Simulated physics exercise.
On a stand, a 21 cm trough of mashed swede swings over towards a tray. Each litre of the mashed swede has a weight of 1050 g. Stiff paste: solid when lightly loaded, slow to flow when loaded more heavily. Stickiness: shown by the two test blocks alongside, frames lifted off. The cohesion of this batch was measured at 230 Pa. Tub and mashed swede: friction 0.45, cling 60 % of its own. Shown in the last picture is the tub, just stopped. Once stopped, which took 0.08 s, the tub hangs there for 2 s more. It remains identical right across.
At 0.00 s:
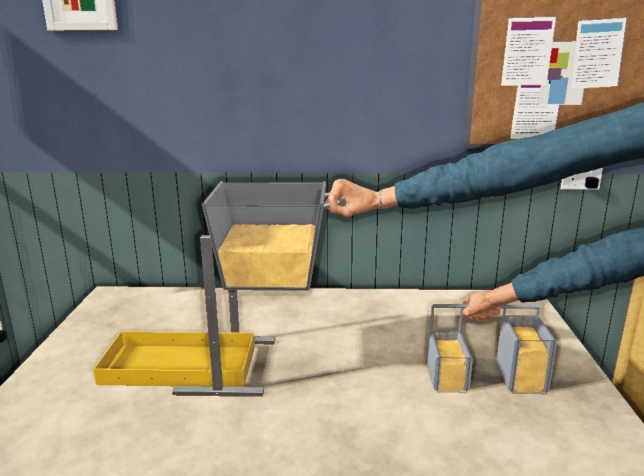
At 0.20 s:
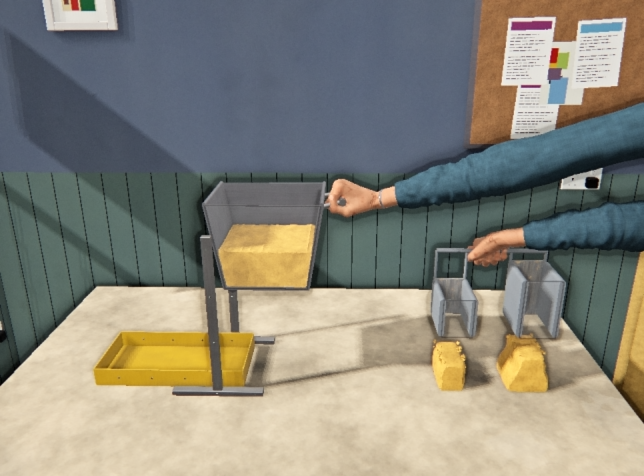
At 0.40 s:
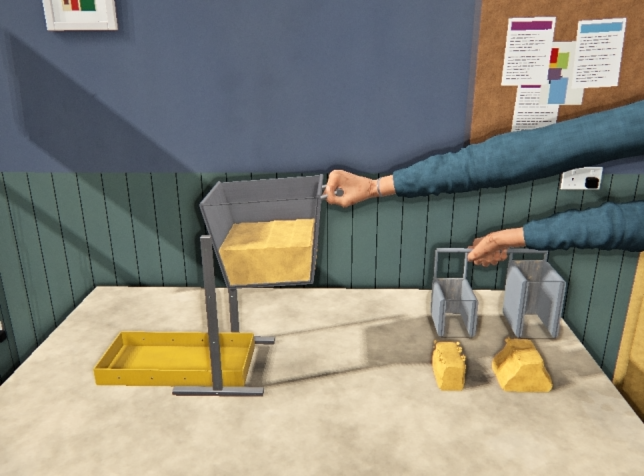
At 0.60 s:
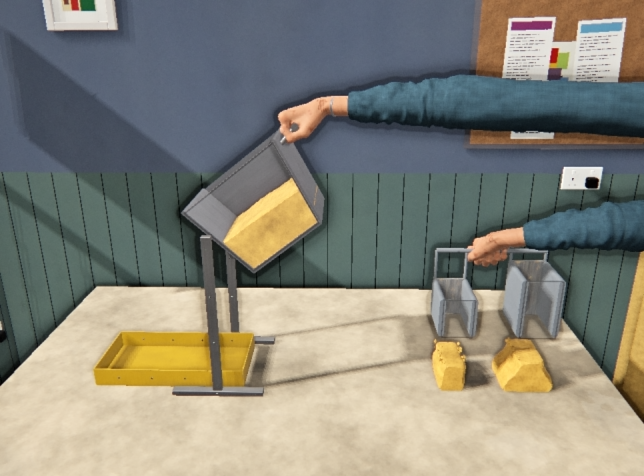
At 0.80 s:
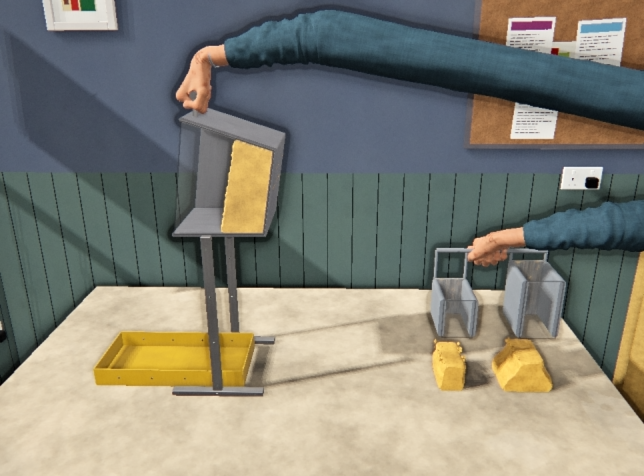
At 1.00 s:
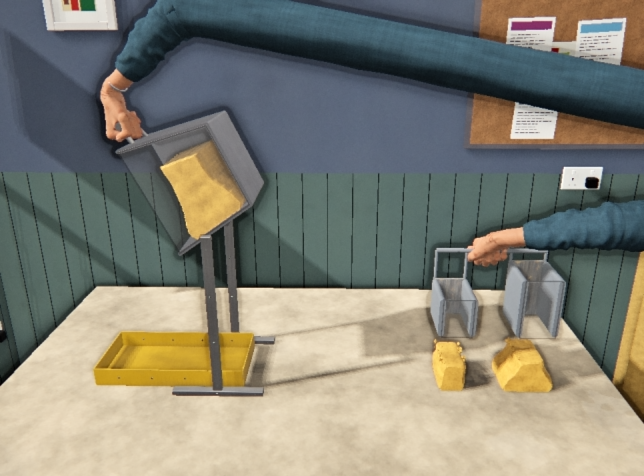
We see one hand lift two grey holders off two yellow blocks of mash, which sag, the larger one more; then another hand swings a grey tub of the mash leftward on its stand, past upright, above a yellow tray.
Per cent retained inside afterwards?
Retained: About 0 %.
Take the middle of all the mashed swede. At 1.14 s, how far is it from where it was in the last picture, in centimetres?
15 cm.
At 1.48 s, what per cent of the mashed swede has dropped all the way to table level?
Down at that time: Approx. 100 %.
After 1.14 s, the tub is at 116 degrees and holds 42 %.
After 1.31 s, the tub is at 116 degrees and holds 0 %.
After 1.48 s, the tub is at 116 degrees and holds 0 %.
After 1.65 s, the tub is at 116 degrees and holds 0 %.
After 3.00 s, at the end, the tub is at 116 degrees and holds 0 %.
